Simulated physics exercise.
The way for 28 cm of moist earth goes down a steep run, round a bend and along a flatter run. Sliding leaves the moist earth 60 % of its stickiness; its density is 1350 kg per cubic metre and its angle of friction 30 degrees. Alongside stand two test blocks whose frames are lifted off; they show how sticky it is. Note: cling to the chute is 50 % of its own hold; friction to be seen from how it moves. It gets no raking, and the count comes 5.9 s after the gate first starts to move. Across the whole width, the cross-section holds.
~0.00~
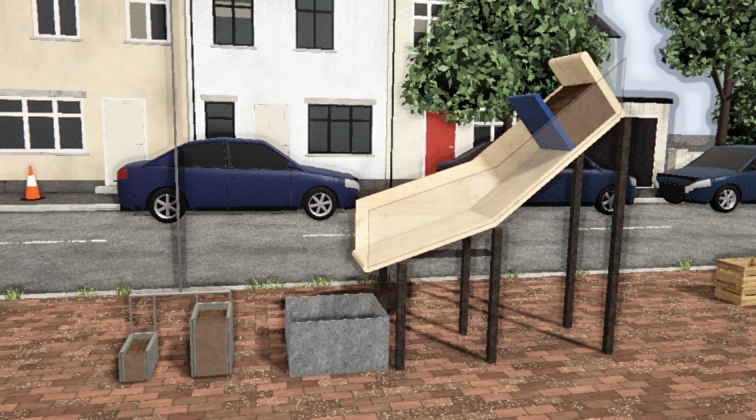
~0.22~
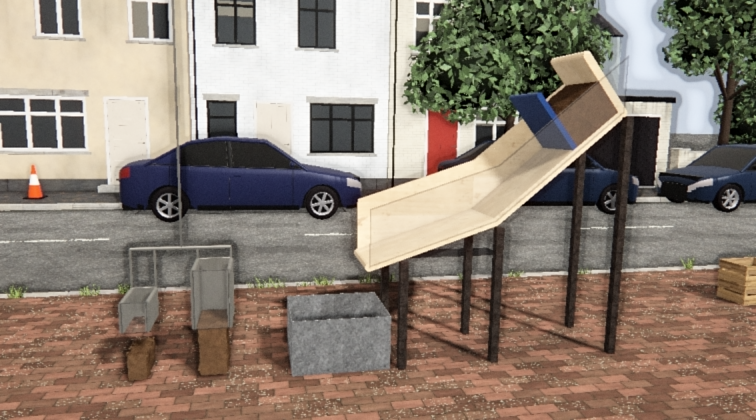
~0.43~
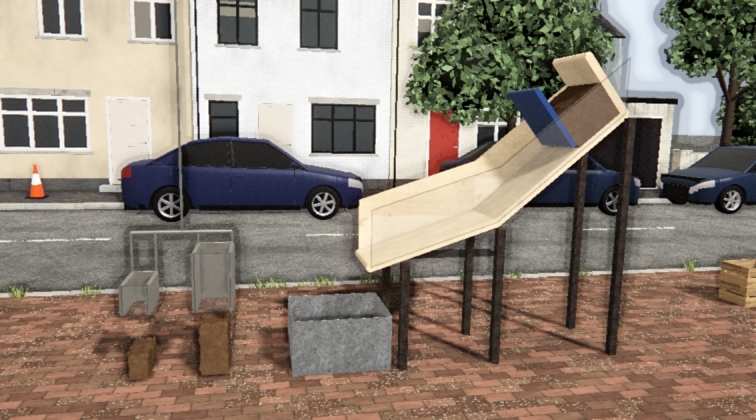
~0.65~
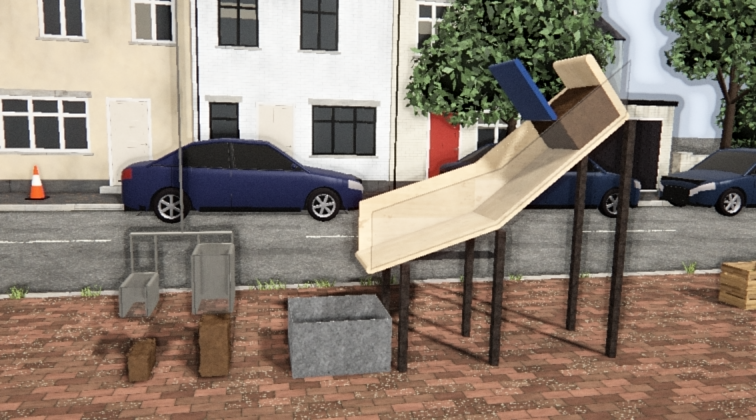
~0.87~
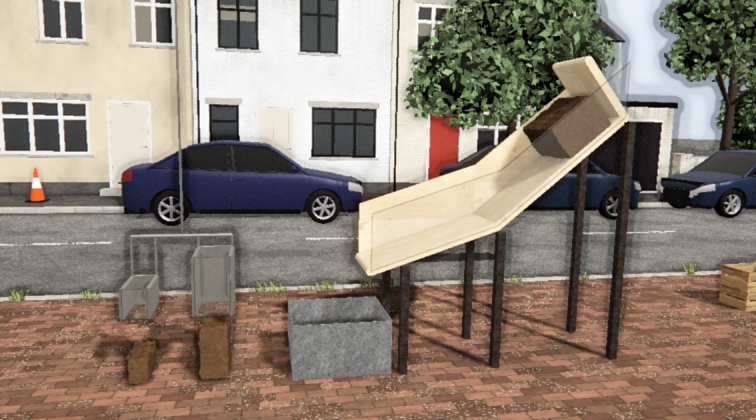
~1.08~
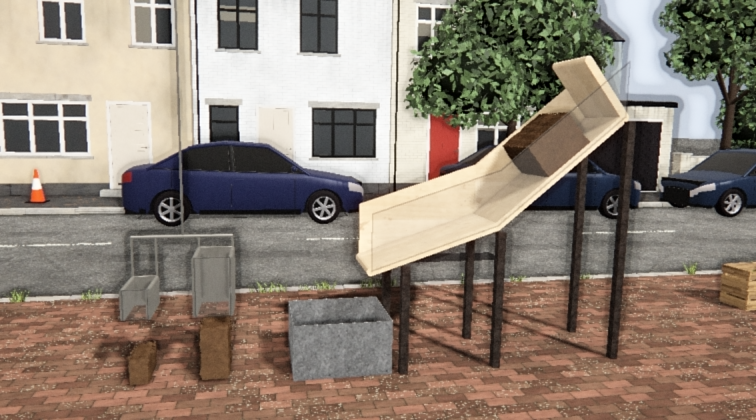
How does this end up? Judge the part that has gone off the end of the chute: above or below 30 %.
Verdict: Above.
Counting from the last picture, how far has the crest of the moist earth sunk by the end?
The gap comes to some 76 centimetres.
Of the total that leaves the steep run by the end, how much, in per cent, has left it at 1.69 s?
Some 100 per cent.
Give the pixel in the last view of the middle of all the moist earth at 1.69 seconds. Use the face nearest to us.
Close to (434, 233) in the last picture.
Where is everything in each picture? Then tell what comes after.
In the first frame, front end of the moist earth at (557, 120); test blocks 17 cm, 36 cm high (left to right).
In the second frame, front end of the moist earth at (559, 119); test blocks 17 cm, 36 cm high (left to right).
In the third frame, front end of the moist earth at (561, 120); test blocks 17 cm, 36 cm high (left to right).
In the fourth frame, front end of the moist earth at (561, 122); test blocks 17 cm, 36 cm high (left to right).
In the fifth frame, front end of the moist earth at (552, 132); test blocks 17 cm, 36 cm high (left to right).
In the sixth frame, front end of the moist earth at (530, 150); test blocks 17 cm, 36 cm high (left to right).
By 1.69 s, none is on the steep run, all on the flatter one and 0 % past the end.
By 2.40 s, none is on the steep run, 33 % on the flatter one and 67 % past the end.
By 3.12 s, none is on the steep run, 10 % on the flatter one and 90 % past the end.
By 3.84 s, none is on the steep run, 10 % on the flatter one and 90 % past the end.
By 6.30 s, at the end, none is on the steep run, 10 % on the flatter one and 90 % past the end.
